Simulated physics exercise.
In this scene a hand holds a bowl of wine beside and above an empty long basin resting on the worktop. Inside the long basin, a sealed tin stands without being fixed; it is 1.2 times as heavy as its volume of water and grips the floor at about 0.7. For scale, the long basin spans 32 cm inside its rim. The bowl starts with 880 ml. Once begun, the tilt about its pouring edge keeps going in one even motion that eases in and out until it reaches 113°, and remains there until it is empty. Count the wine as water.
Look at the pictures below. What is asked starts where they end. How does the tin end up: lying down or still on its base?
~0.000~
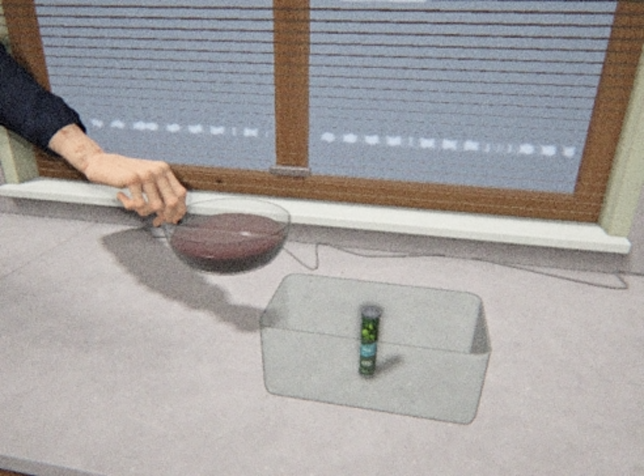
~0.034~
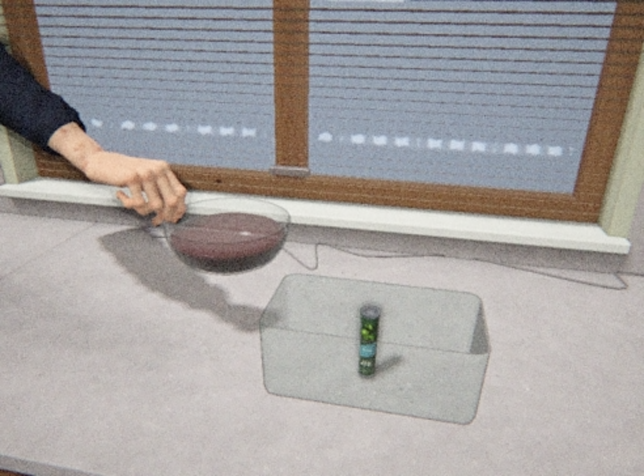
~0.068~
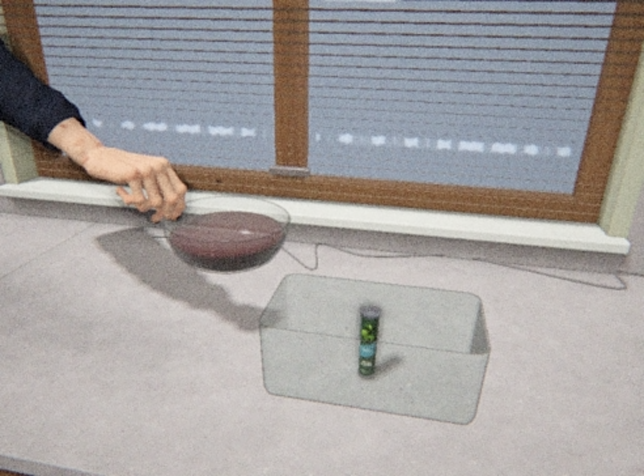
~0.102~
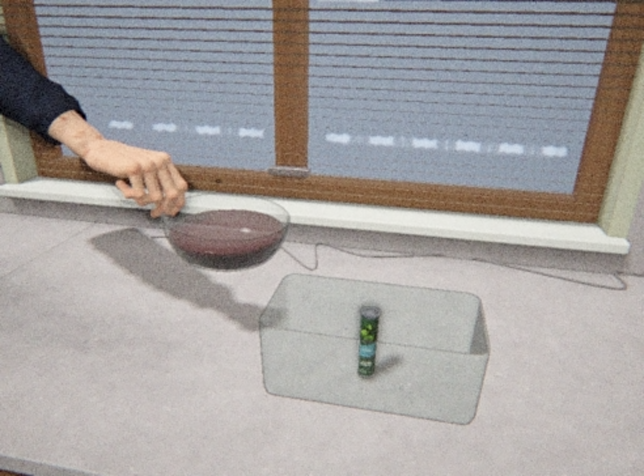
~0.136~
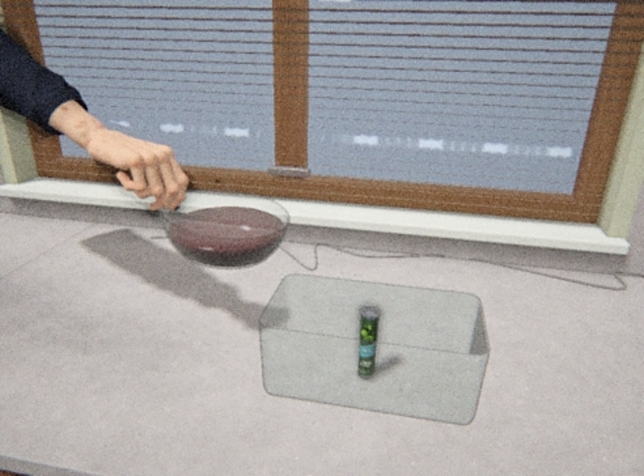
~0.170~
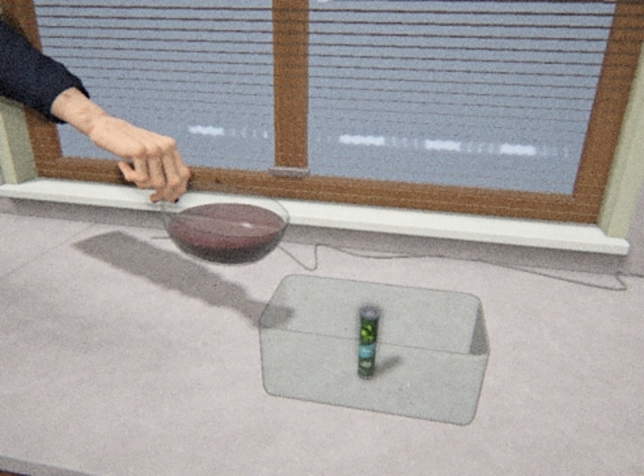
It keels over.
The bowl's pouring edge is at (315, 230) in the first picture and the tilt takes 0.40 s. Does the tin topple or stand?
It does not tip.
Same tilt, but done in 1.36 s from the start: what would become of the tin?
Outcome - the tin comes down.
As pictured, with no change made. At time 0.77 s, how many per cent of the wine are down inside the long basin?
Around 92 in a hundred.
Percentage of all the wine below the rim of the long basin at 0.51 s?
Estimate - around 5 in a hundred parts.
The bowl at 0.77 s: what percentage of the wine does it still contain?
Some 0 per cent.
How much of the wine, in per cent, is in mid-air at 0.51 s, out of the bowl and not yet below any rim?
Share: Roughly 52 per cent.
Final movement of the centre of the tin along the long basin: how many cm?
8.0 cm.
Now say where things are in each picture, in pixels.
In the first picture, it leans 0°; its right rim is at (288, 225); the wine meets the walls at (177, 226) and (286, 237); the long basin's rim runs from (274, 297) to (485, 323); the tin's top is at (371, 315).
In the second picture, it leans 0°; its right rim is at (288, 226); the wine meets the walls at (177, 225) and (285, 236).
In the third picture, it leans 2°; its right rim is at (288, 226); the wine meets the walls at (177, 224) and (285, 235).
In the fourth picture, it leans 4°; its right rim is at (288, 226); the wine meets the walls at (176, 222) and (285, 233).
In the fifth picture, it leans 8°; its right rim is at (287, 226); the wine meets the walls at (176, 218) and (285, 231).
In the sixth picture, it leans 12°; its right rim is at (287, 226); the wine meets the walls at (176, 213) and (285, 228).
By 0.51 s the tilt is 79° and 44 per cent is still to pour; the tin stands where it began.
By 0.77 s the tilt is 112° and 0 per cent is still to pour; the tin leans 23°.
By 1.03 s the tilt is 113° and 0 per cent is still to pour; the tin lies on its side.
By 1.32 s the tilt is 113° and 0 per cent is still to pour; the tin lies on its side.
At rest the tin lies on its side.
